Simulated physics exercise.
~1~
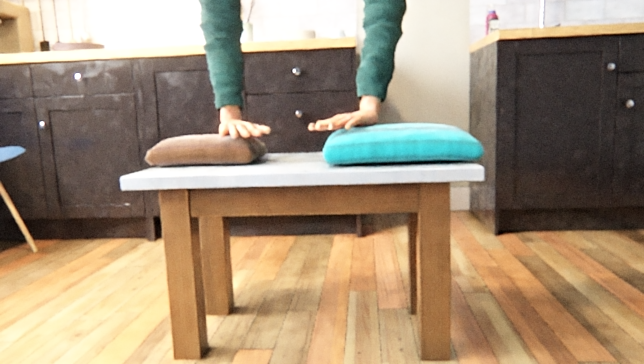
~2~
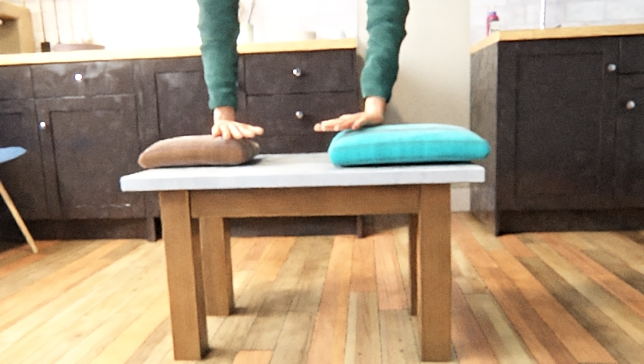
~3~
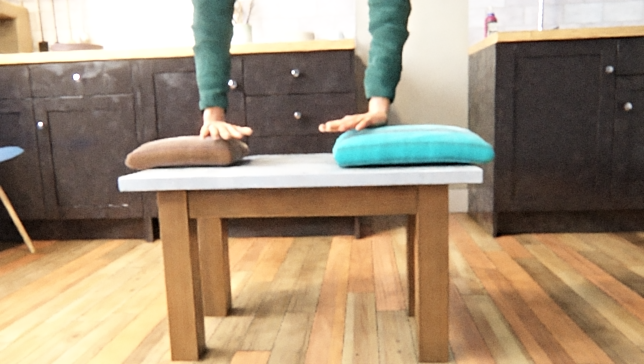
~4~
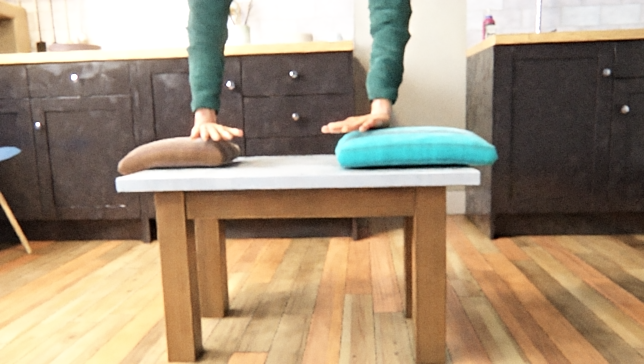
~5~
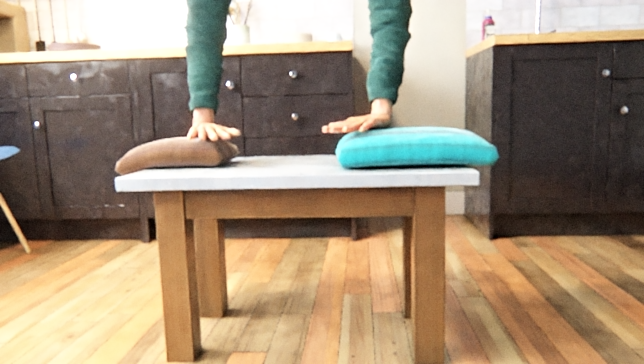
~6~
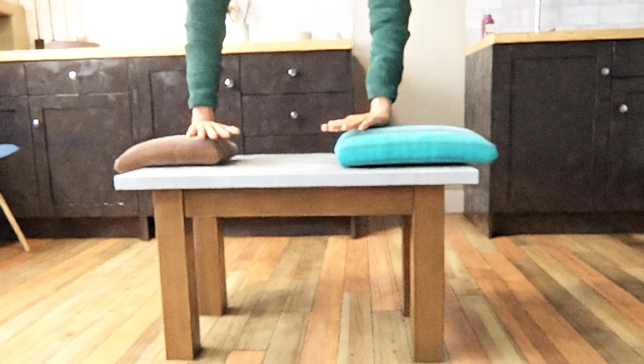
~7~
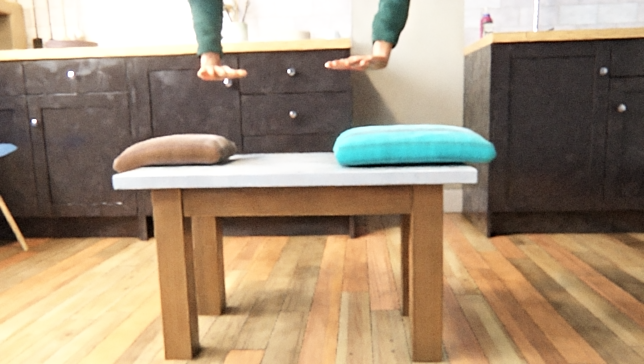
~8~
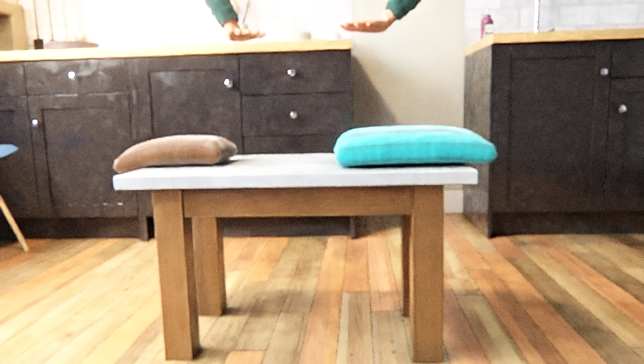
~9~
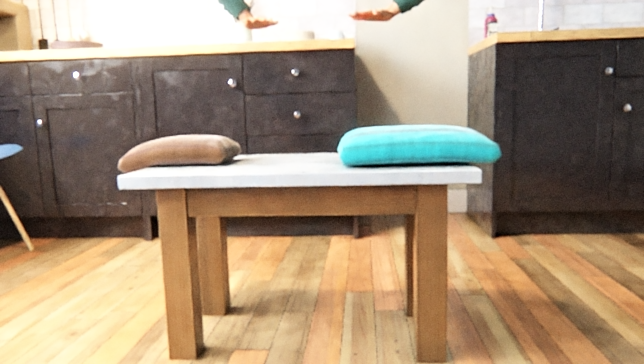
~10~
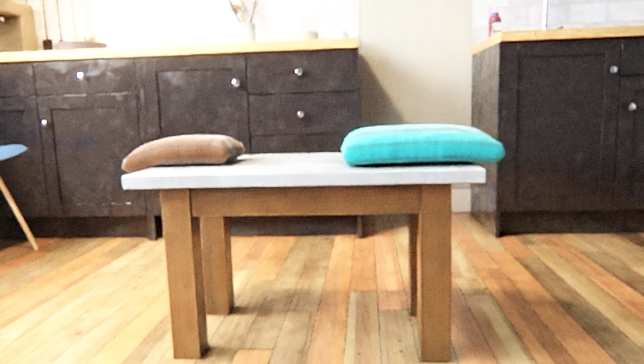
In a kitchen, two hands slid a brown cushion-like bag left and a turquoise cushion right, widening the gap between them on a low table, then lifted up out of view, leaving both resting near opposite ends.
